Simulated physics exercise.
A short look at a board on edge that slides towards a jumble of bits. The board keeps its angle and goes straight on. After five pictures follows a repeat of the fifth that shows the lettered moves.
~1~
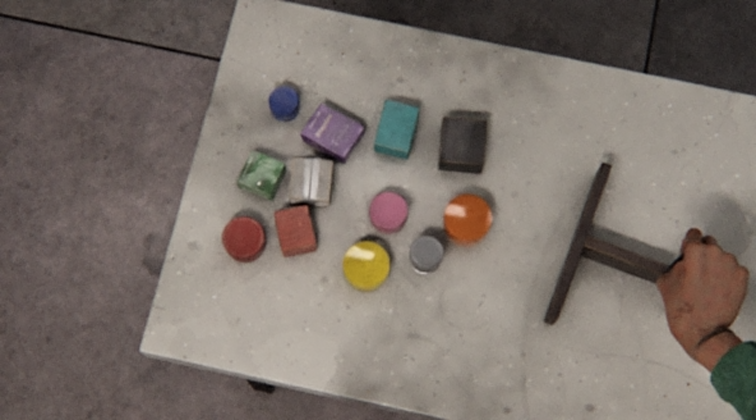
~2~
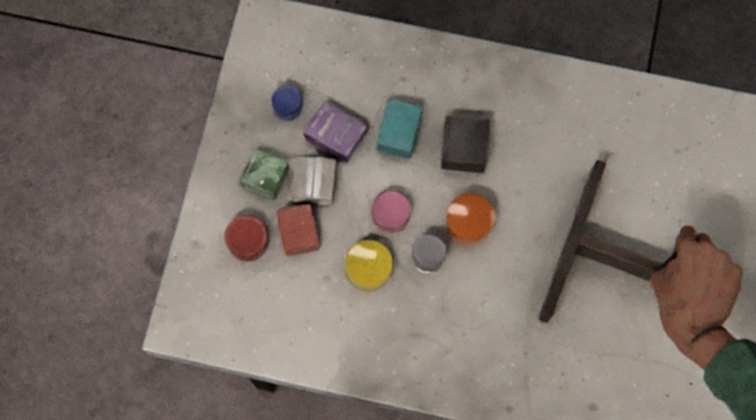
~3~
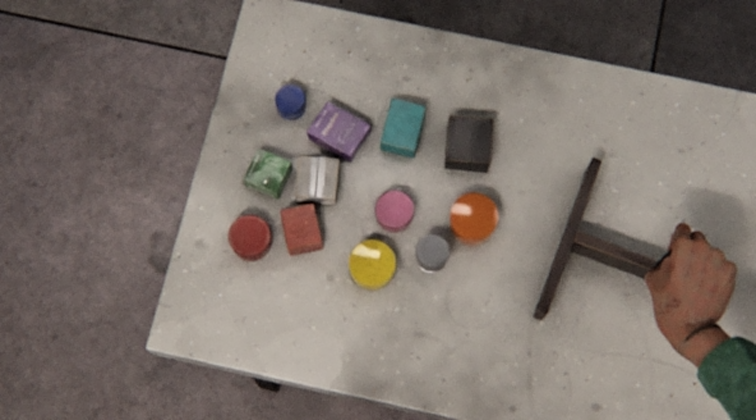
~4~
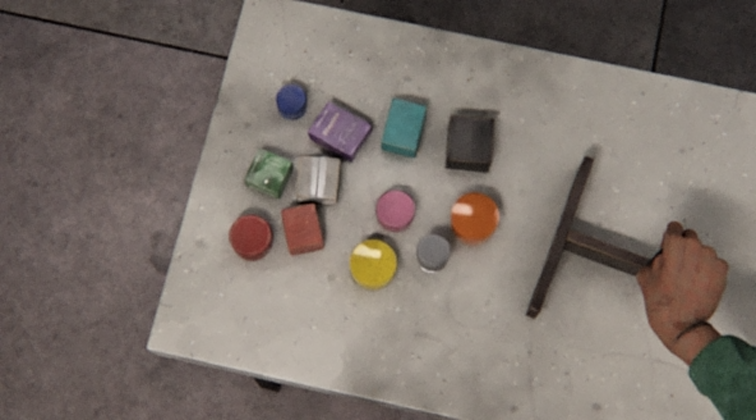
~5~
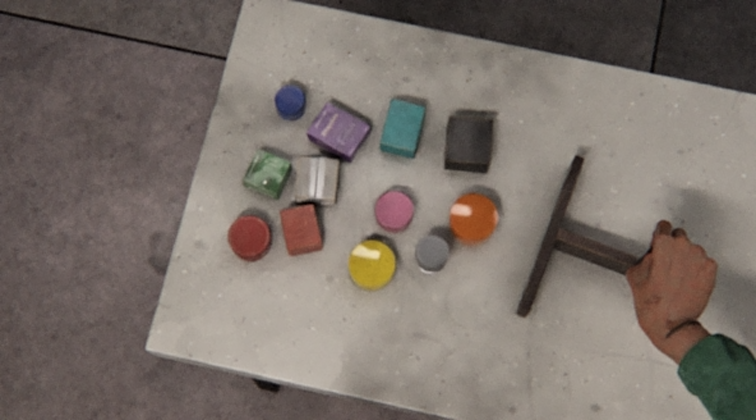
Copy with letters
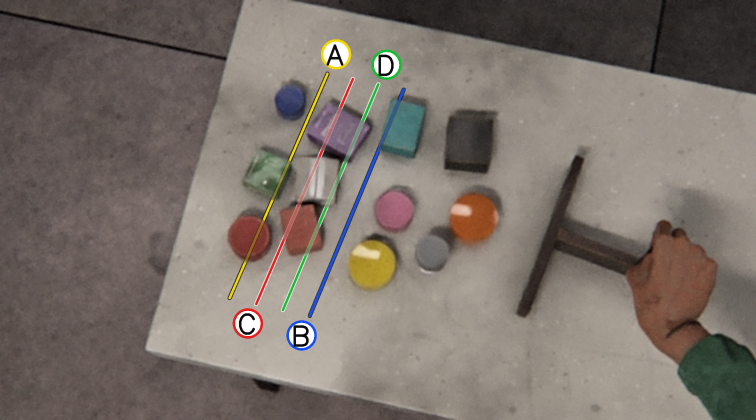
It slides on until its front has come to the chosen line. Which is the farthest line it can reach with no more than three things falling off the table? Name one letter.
It can go as far as A.
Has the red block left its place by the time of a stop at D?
Yes.
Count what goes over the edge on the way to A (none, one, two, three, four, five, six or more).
By then, three.
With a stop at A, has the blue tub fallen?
Yes.
On the copy, A at (280, 183); B at (358, 200); C at (306, 188); D at (332, 194).
On A. First, board (455, 210); black block (456, 136); grey tin (418, 250).
Then, board (357, 189); blue tub (241, 87); green box (237, 161).
Finally, board (281, 173); blue tub over the edge; purple box over the edge; three fallen.
By contrast, B is within the limit but short; C is within the limit but short; D is within the limit but short.
